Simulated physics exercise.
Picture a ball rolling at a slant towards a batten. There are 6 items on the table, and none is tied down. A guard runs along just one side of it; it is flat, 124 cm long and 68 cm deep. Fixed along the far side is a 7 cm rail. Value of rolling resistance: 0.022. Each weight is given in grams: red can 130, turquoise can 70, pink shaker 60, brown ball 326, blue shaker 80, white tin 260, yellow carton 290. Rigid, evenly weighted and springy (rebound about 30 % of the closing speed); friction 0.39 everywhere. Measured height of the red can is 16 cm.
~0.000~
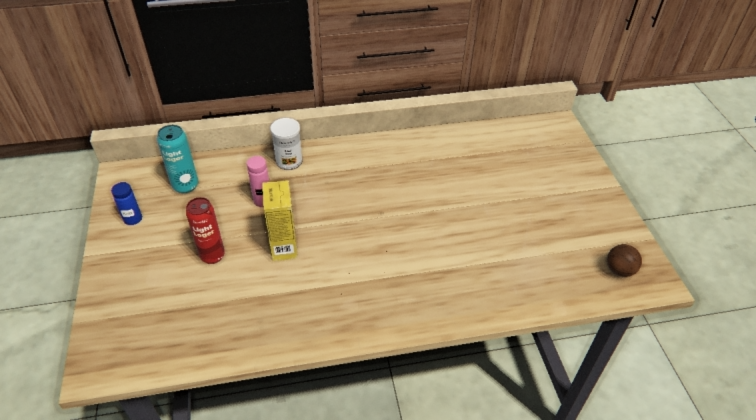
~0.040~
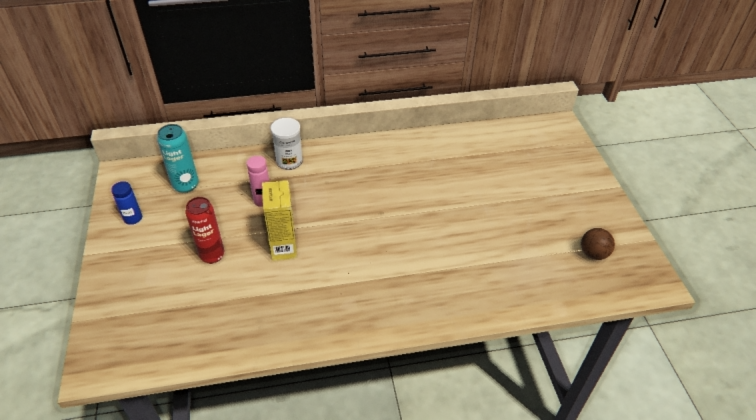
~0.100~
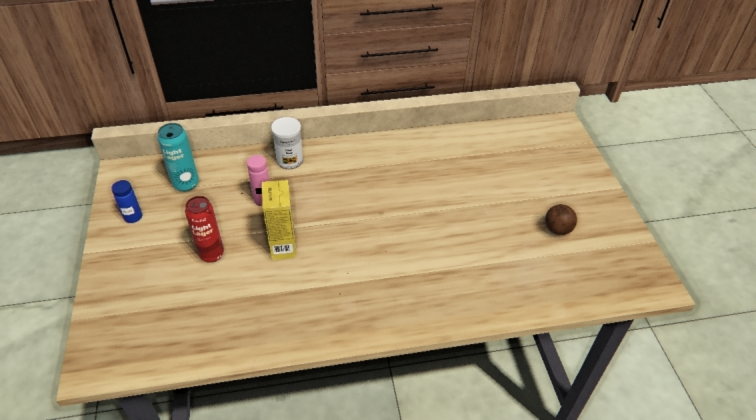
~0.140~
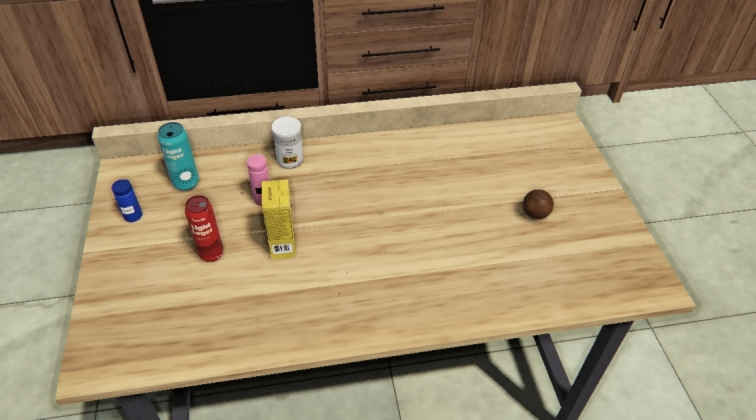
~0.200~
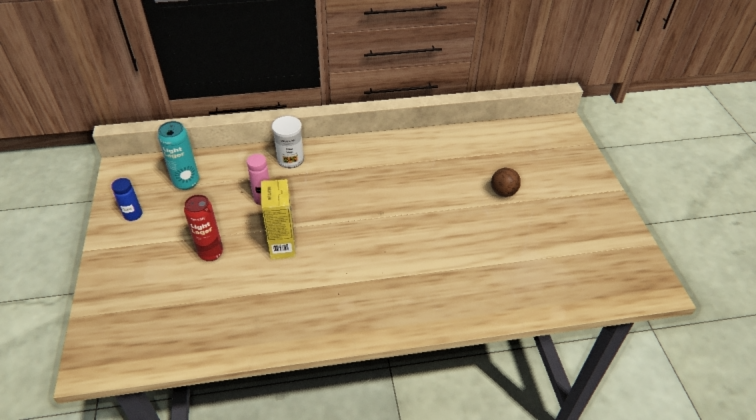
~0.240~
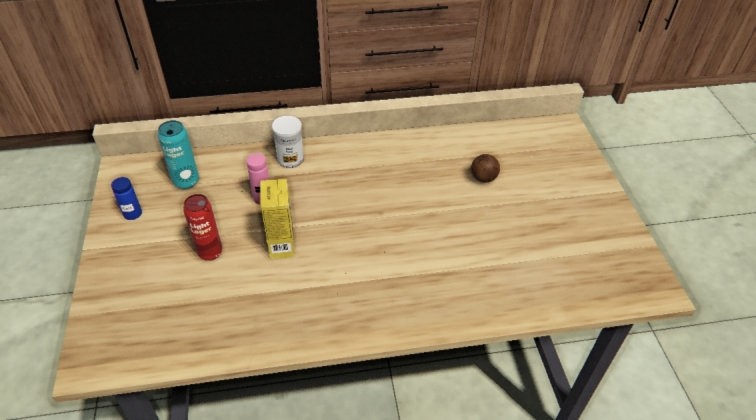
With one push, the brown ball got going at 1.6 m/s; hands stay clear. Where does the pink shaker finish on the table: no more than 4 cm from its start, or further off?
The pink shaker finishes further off.
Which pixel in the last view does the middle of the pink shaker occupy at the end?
It winds up close to (227, 195).
Around 0.34 s, brown ball near (438, 135).
Around 0.64 s, brown ball near (364, 145).
Around 0.94 s, brown ball near (300, 166).
Around 1.24 s, brown ball near (264, 188); pink shaker shifted 5 cm near (240, 189).
Finally (2.1 s), not toppled but over 4 cm from the start, pink shaker; the other 5 still in place (within 4 cm). Final places as that camera would see them, pink shaker near (227, 195).
